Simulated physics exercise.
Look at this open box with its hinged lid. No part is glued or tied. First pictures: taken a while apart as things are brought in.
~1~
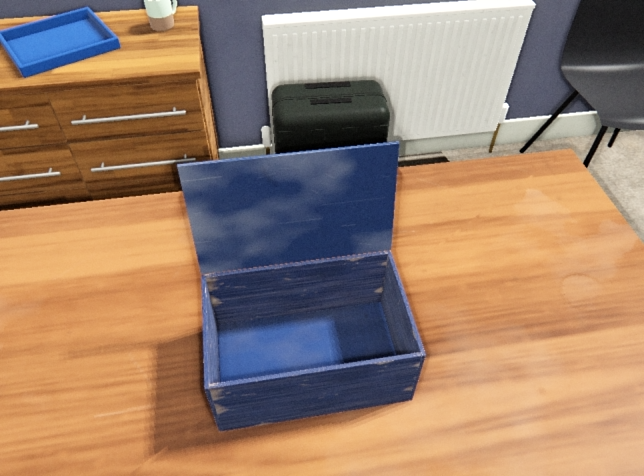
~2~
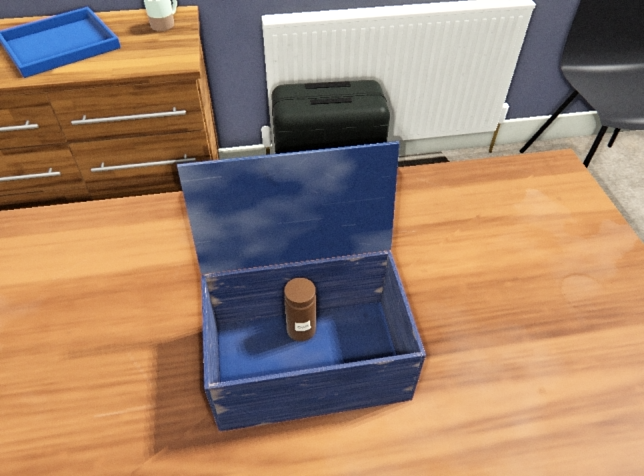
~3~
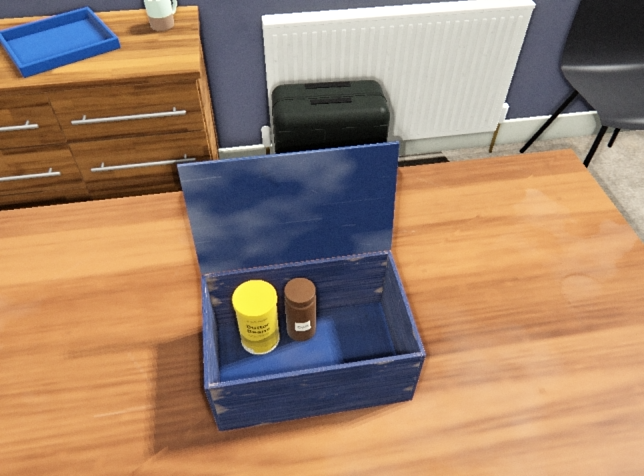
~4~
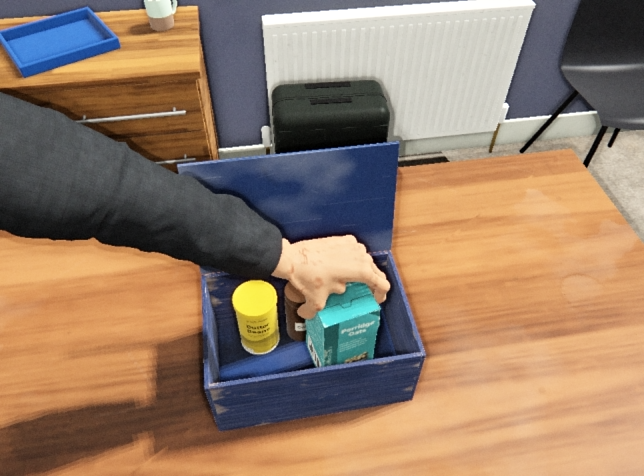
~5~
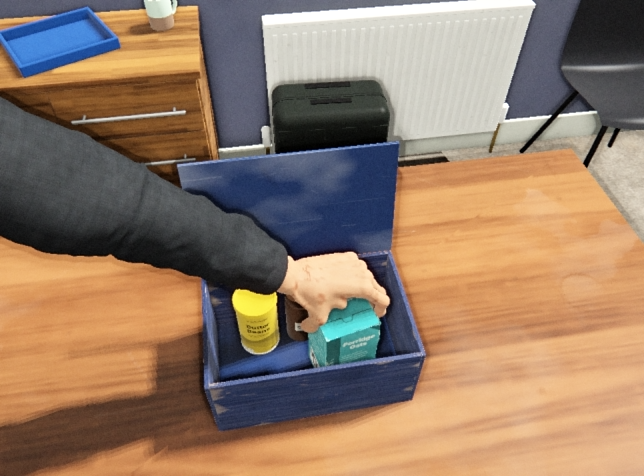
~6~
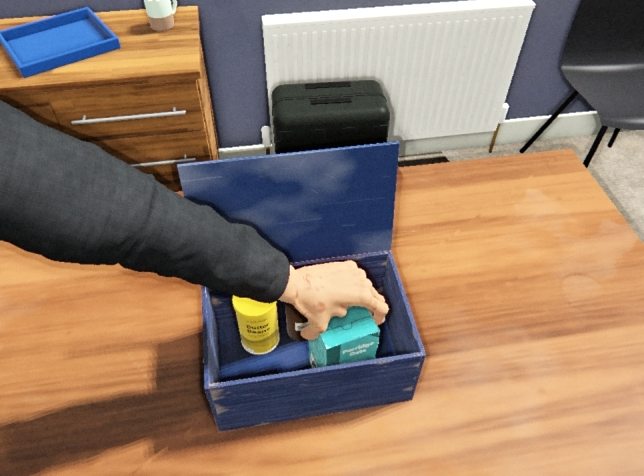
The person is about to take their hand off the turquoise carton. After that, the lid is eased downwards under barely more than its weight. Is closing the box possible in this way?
No.
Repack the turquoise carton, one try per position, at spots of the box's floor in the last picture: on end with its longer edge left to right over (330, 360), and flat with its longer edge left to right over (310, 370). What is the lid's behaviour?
Case one: Lid stays raised; case two: Lid goes down.
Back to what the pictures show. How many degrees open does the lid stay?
Roughly 18 degrees above the rim.
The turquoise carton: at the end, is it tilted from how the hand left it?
Looking at the last picture, it is left as set.
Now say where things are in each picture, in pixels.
The last thing is not in view yet, in the first picture.
The last thing is not in view yet, in the second picture.
The last thing is not in view yet; yellow tin (258, 319), in the third picture.
Coming down; turquoise carton (340, 329); yellow tin (258, 319), in the fourth picture.
Coming down; turquoise carton (342, 341); yellow tin (258, 319), in the fifth picture.
Put in, still held; turquoise carton (341, 347); yellow tin (258, 319), in the sixth picture.
Then, 1.20 s after the last picture, lid starting down.
Then, 1.60 s after the last picture, lid 57° above the rim.
Then, 1.80 s after the last picture, lid 32° above the rim.
At rest, lid 17° above the rim; all 3 in place. Seen from the same camera at the end, turquoise carton near (341, 347).
